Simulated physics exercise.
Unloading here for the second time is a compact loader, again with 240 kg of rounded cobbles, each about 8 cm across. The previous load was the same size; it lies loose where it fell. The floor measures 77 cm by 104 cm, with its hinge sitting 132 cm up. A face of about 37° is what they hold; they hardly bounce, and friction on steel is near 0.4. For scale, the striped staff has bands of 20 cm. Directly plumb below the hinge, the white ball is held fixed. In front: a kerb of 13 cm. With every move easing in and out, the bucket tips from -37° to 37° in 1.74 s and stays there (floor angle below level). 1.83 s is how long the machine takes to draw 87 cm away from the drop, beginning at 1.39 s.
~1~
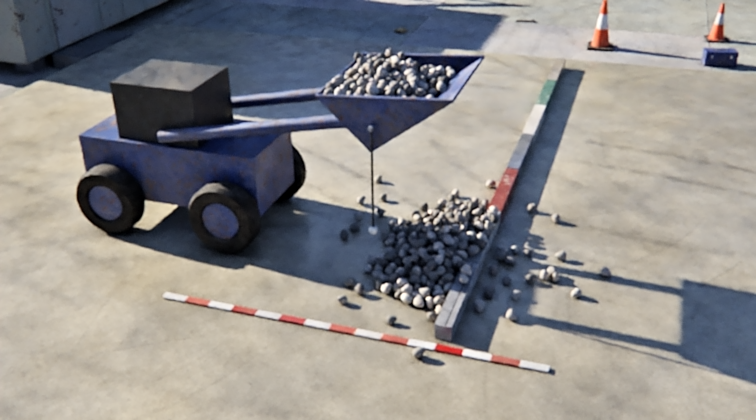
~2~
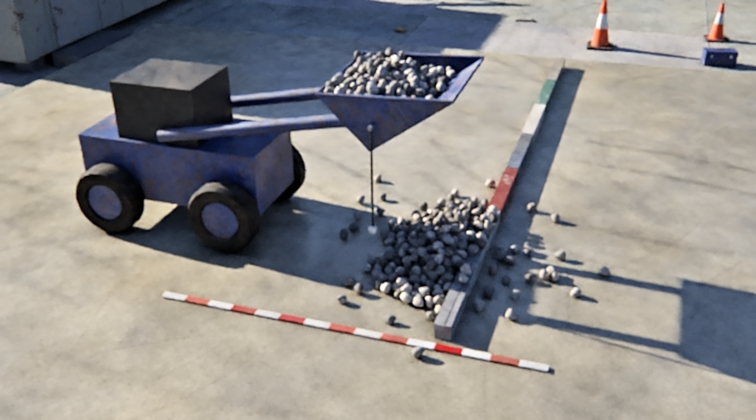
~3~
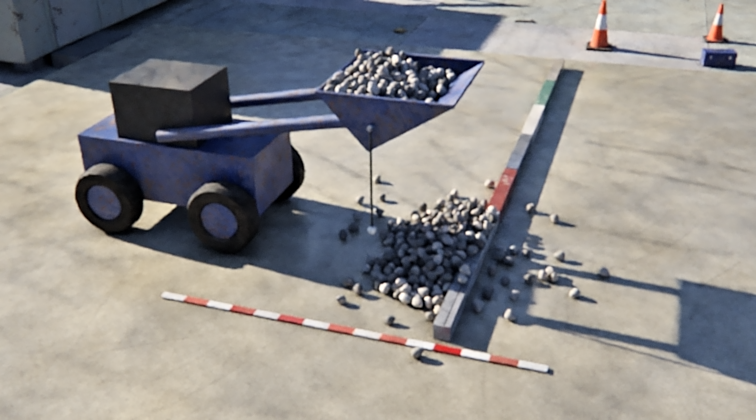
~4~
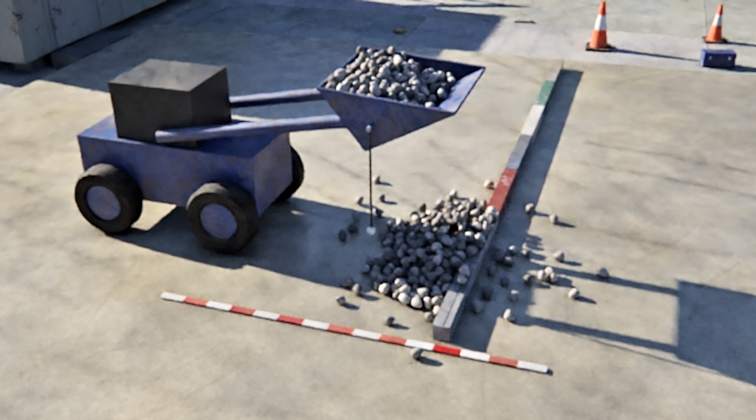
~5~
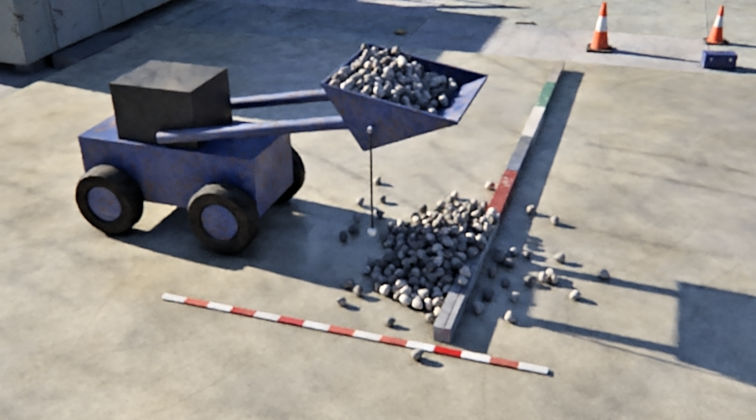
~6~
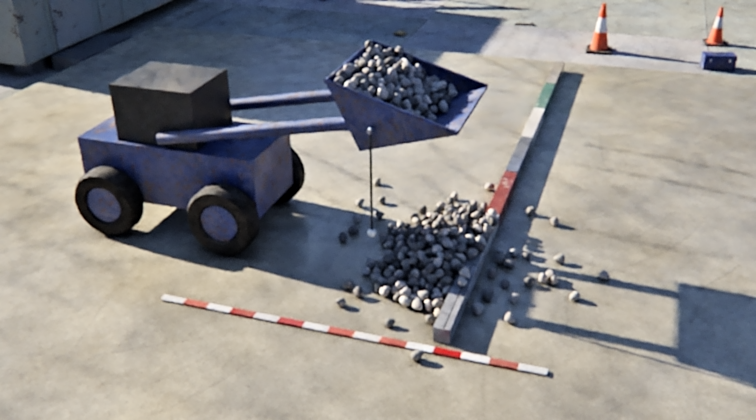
A blue bucket heaped with grey cobbles, held out on the arms of a small blue loader with a black box on top, slowly tilts its lip downward at the right, its stones shifting slightly, while the loader stays put. Below lies a loose cobble pile against a grey, red, white and green kerb, behind a red-and-white striped staff. The steady, raised view overlooks sunlit concrete with two orange cones at upper right.
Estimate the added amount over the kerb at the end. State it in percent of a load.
Roughly 59 per cent of a load.
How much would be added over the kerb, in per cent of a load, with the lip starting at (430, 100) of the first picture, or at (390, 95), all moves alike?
30 % and 5 %.
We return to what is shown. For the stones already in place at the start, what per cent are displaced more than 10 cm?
About 10 per cent.
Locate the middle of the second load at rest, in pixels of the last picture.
Centre: Approx. (496, 255).
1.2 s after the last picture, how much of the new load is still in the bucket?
Around 20 in a hundred.
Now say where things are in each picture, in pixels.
In the first frame, the bucket is at -37°, its lip at (453, 101); the top of the load is at (384, 62). The earlier load is highest near (456, 232), 23 cm above ground level, 94 % on this side of the kerb, 6 % over the kerb.
In the second frame, the bucket is at -36°, its lip at (453, 102); the top of the load is at (383, 61).
In the third frame, the bucket is at -33°, its lip at (454, 107); the top of the load is at (381, 61).
In the fourth frame, the bucket is at -29°, its lip at (455, 114); the top of the load is at (380, 60).
In the fifth frame, the bucket is at -23°, its lip at (457, 123); the top of the load is at (375, 58).
The sixth frame shows lip at (457, 134), floor tilted -17°, highest stones at (374, 56).
Then, 0.7 s after the last picture the floor is at 25°; in per cent of one load, 100 in the bucket, 94 on this side of the kerb, 6 over the kerb; the foremost stones are at (559, 270).
Then, 1.2 s after the last picture the floor is at 37°; in per cent of one load, 21 in the bucket, 146 on this side of the kerb, 33 over the kerb; the foremost stones are at (563, 264).
Then, 3.1 s after the last picture the floor is at 37°; in per cent of one load, 0 in the bucket, 134 on this side of the kerb, 66 over the kerb; the foremost stones are at (659, 244).
Then, 5.6 s after the last picture the floor is at 37°; in per cent of one load, 0 in the bucket, 134 on this side of the kerb, 66 over the kerb; the foremost stones are at (659, 244). Net gain over the kerb, 59.
